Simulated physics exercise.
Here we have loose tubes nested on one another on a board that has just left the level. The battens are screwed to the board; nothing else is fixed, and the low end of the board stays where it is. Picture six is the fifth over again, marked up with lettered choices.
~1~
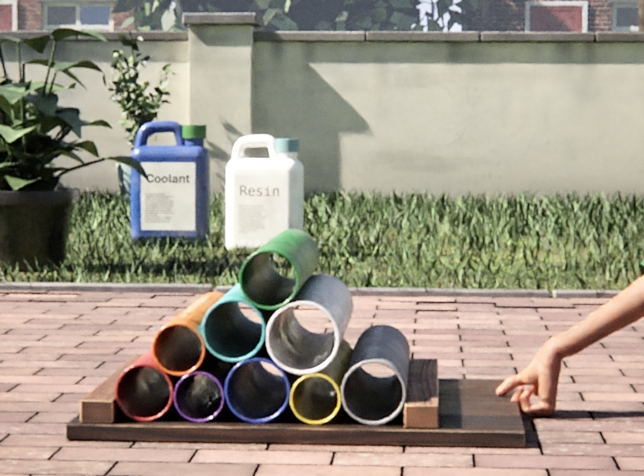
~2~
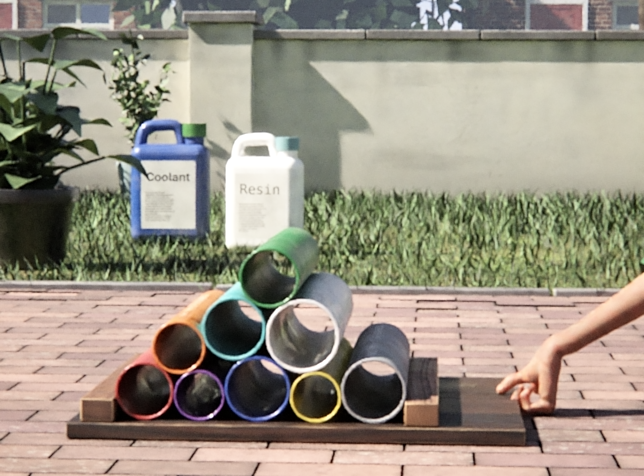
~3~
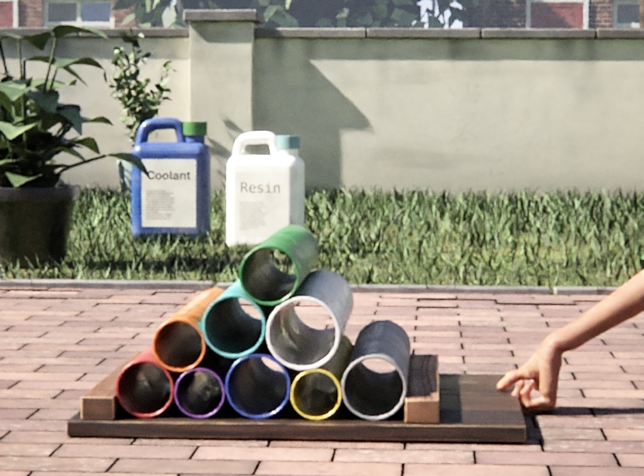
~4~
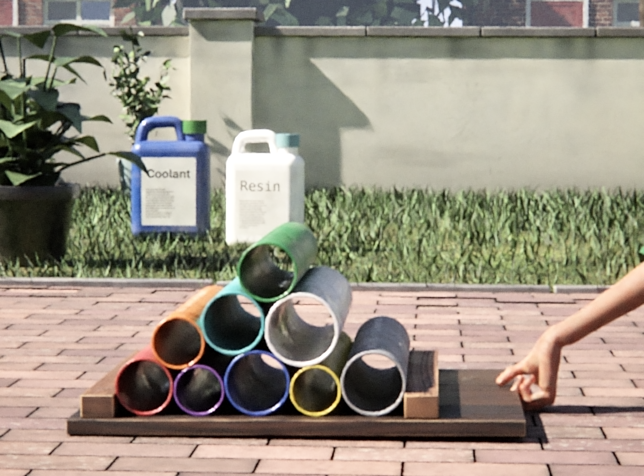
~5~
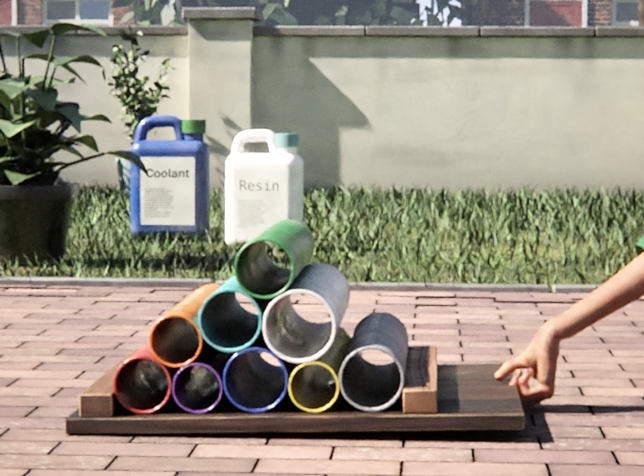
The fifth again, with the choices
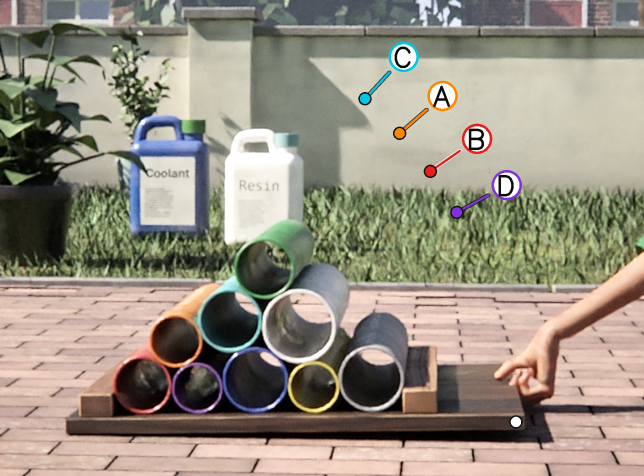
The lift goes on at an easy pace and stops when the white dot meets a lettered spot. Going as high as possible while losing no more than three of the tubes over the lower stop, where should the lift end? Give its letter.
The last mark within the limit is B.
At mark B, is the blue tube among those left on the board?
Yes.
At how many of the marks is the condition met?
The number is two.
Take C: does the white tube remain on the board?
No, with C.
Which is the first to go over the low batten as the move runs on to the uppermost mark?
First is the orange one.
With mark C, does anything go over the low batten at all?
Yes, at C.
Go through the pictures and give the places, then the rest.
In the first frame, turquoise tube (234, 330); green tube (270, 280); board (306, 396).
In the second frame, board (307, 395); red tube (145, 391).
In the third frame, board (307, 392); grey tube (374, 388); orange tube (180, 345).
In the fourth frame, board (307, 389); red tube (144, 386); purple tube (199, 390).
In the fifth frame, board (305, 385); red tube (143, 385); purple tube (197, 388).
On the marked copy, A at (400, 134); B at (430, 171); C at (365, 99); D at (457, 212); the white dot at (516, 422).
Following B. Soon after the start, board at 20°.
Later, board at 35°.
In the end, board at 35°, three over the low batten (orange, turquoise, green).
As for the rest, A four over the low batten (orange, white, turquoise, green); C four over the low batten (orange, white, turquoise, green); D three over the low batten (orange, turquoise, green).
